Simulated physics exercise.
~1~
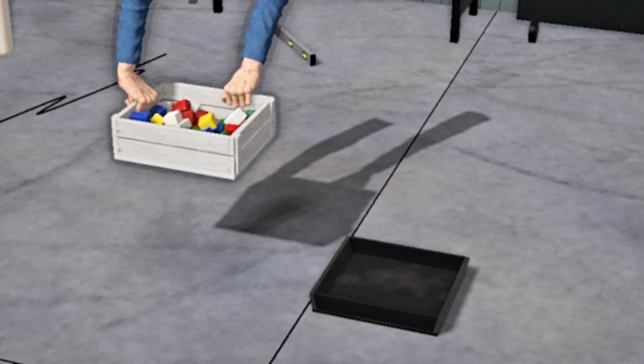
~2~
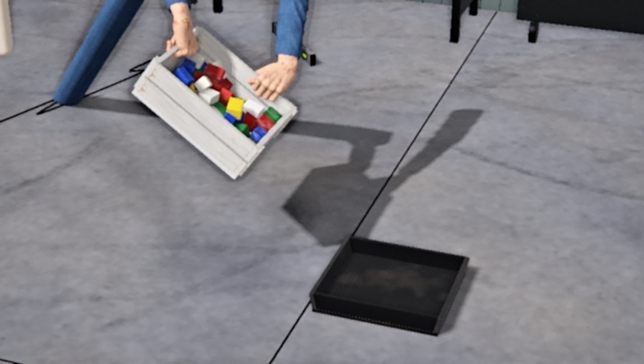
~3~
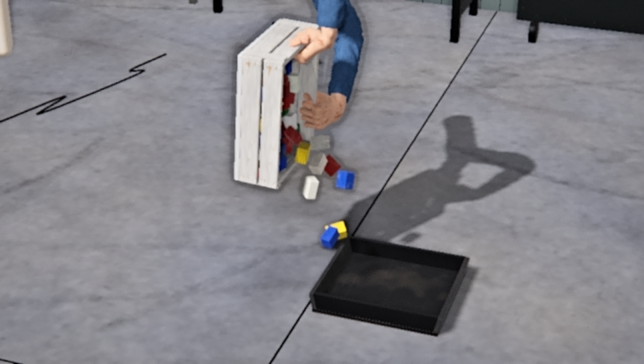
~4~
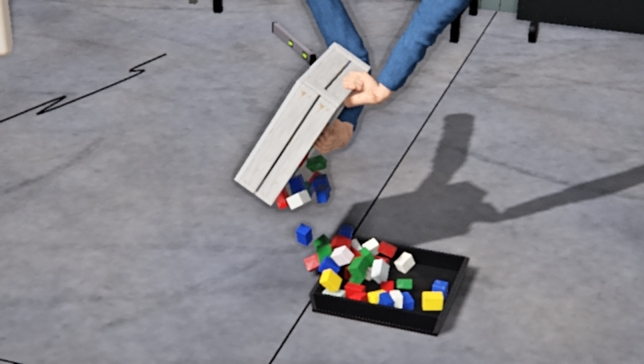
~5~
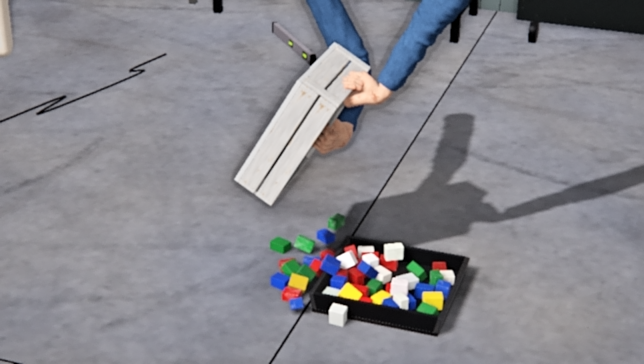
A white crate full of colourful toy bricks is held by two hands above a grey floor, up and to the left of an empty black tub. The hands lift it and tilt it toward the right, the bricks still inside. As the crate swings onto its side, the first bricks tumble out toward the tub. It tips further until its open side faces downward, and bricks pour out, heaping in the tub while others drop by its left side. Finally the crate is held still, emptied, with most bricks piled in the tub and a smaller group scattered outside, mainly to its left.
